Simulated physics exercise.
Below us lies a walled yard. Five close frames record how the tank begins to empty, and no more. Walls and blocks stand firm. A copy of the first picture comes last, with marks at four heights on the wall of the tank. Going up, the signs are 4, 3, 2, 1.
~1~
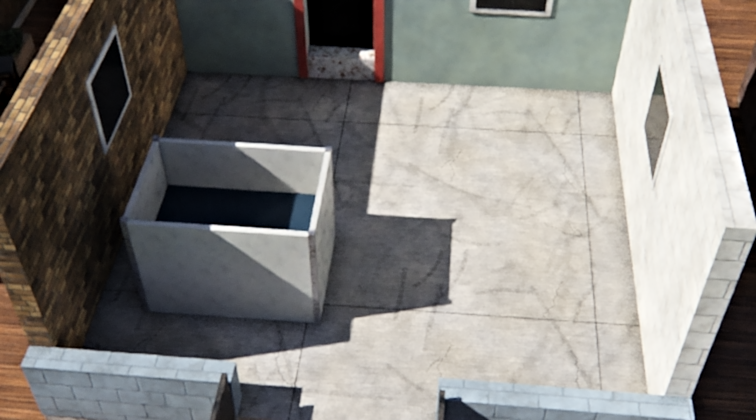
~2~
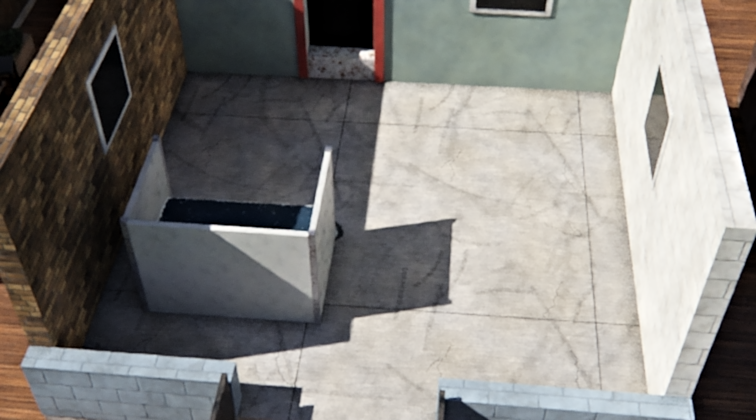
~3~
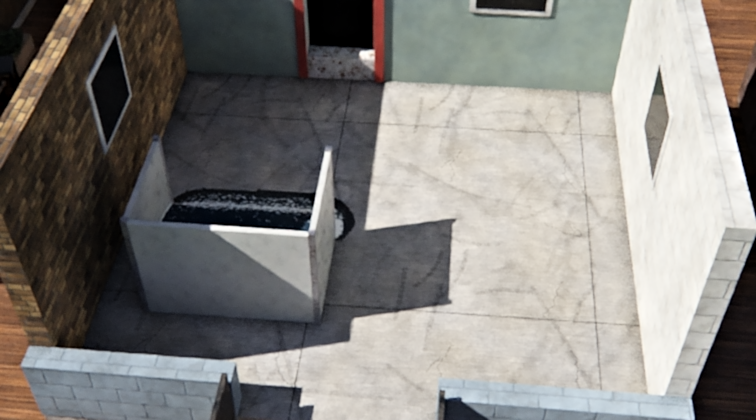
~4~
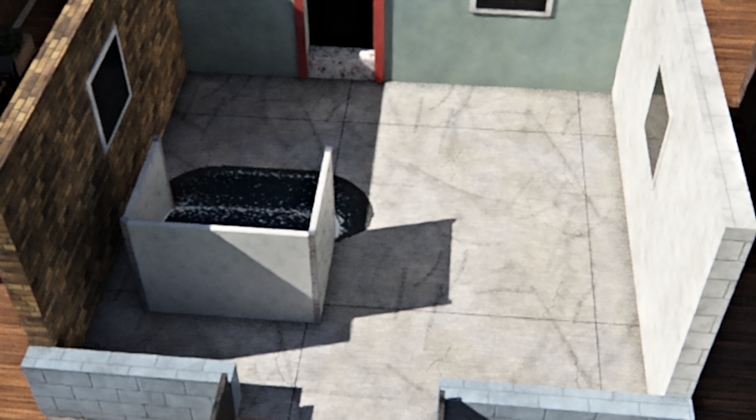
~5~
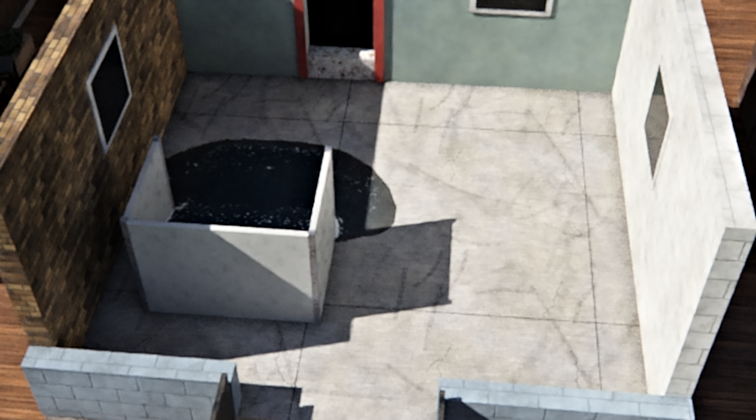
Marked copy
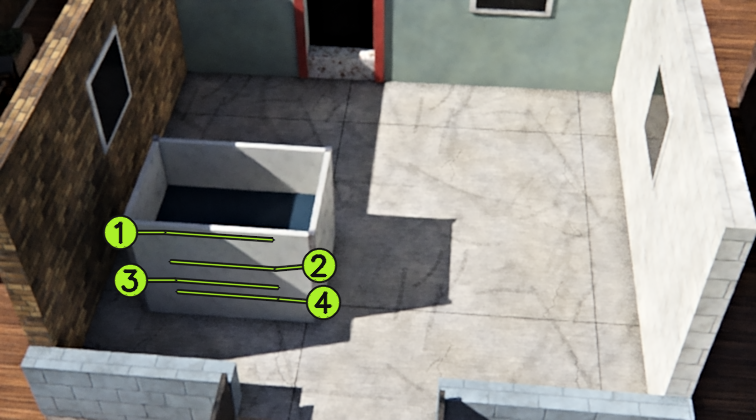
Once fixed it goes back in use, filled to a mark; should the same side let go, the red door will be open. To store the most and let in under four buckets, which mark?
Choose 2.
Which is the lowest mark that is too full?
1.
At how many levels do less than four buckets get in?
Three.
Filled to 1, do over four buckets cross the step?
Yes, that goes wrong.
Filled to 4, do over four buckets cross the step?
No.
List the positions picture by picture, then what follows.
Water in the tank at rest, its middle at (236, 226); foot of the red doorway at (342, 79); open gate at (336, 366), in the first picture.
Water covers 2 % of the ground, its front hidden from here, in the second picture.
Water covers 5 % of the ground, its front hidden from here, in the third picture.
Front seen at (363, 206), 9 % of the ground wet, in the fourth picture.
Front seen at (372, 181), 14 % of the ground wet, in the fifth picture.
On the marked copy, 1 at (218, 236); 2 at (223, 265); 3 at (226, 283); 4 at (228, 295); from the bottom up 4, 3, 2, 1.
With 1, about 11 bucketfuls get in.
With 2, a bucket or two gets in.
With 3, nothing gets over.
With 4, nothing gets over.
